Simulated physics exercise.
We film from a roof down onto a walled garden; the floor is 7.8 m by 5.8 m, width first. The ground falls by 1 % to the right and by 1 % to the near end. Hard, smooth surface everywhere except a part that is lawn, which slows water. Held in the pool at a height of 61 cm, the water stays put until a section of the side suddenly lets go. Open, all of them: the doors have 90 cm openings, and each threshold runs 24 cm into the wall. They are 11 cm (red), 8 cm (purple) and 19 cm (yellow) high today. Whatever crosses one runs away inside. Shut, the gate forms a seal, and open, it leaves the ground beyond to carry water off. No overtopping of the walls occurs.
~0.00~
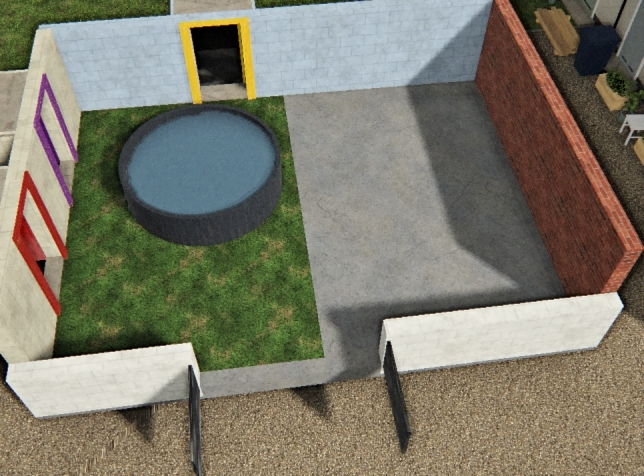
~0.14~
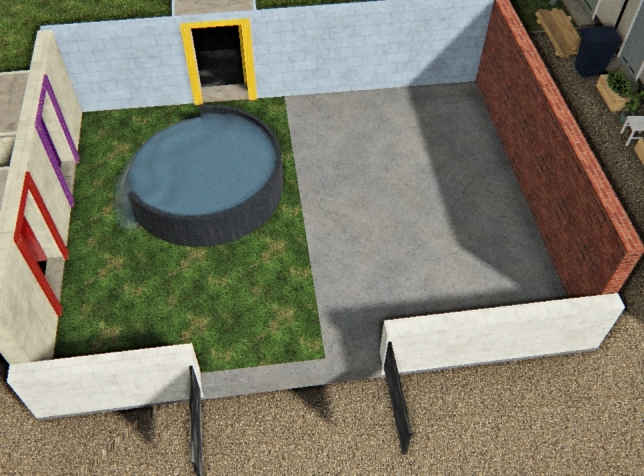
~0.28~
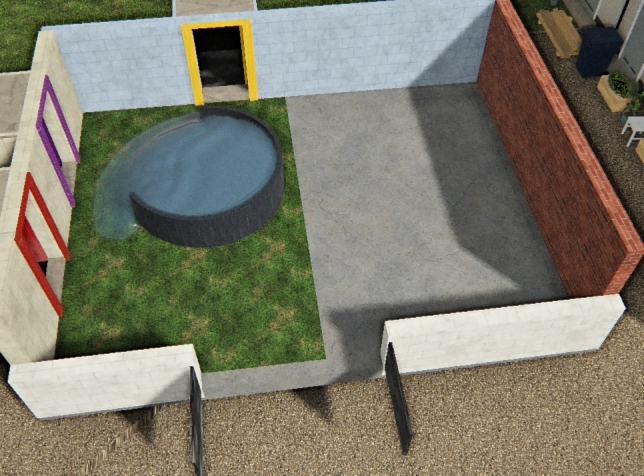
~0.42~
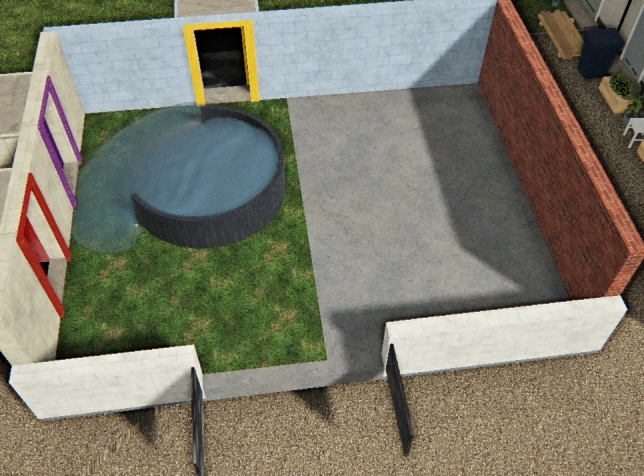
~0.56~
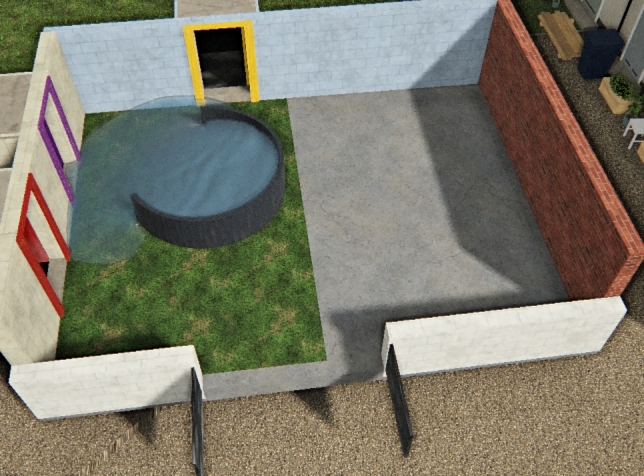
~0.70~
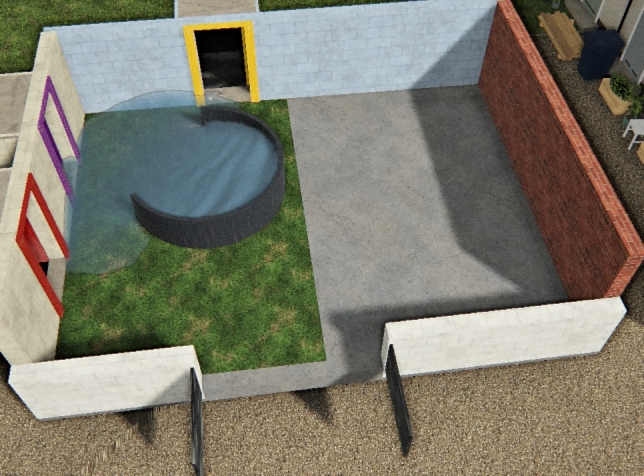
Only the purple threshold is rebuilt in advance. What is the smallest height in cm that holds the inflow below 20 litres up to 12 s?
At least 32 cm.
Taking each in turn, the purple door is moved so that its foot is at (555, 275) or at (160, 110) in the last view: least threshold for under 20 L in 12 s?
In turn: Roughly 8.5 cm, roughly 30 cm.
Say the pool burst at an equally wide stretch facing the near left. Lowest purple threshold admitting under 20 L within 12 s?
The answer is some 19 cm.
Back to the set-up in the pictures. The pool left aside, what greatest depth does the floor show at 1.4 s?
Roughly 51 cm.
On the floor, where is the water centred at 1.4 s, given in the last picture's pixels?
Centre of the water: Approx. (171, 175) px.
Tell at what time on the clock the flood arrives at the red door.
It gets to red at 0.8 s.
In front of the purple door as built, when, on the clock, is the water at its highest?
Crest at t of about 2.0 s.
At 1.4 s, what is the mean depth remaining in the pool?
On average, around 34 cm.
After 1.4 s water covers 20 % of the floor, deepest (51 cm) near (82, 140); 31 cm at the purple door, 96 litres in over its 8 cm threshold.
After 3.0 s water covers 35 % of the floor, deepest (28 cm) near (75, 198); 26 cm at the purple door, 368 litres in over its 8 cm threshold.
After 12.0 s water covers 100 % of the floor, deepest (12 cm) near (580, 331); 5 cm at the purple door, 483 litres in over its 8 cm threshold.
At the purple door as built, the water arrived by 0.6 s and peaked near 35 cm at 2.0 s.
Run again over the same 12 s with other heights there, 52 litres in over 28 cm, 3 litres over 38 cm. The limit of 20 litres is kept from about 32 cm up.
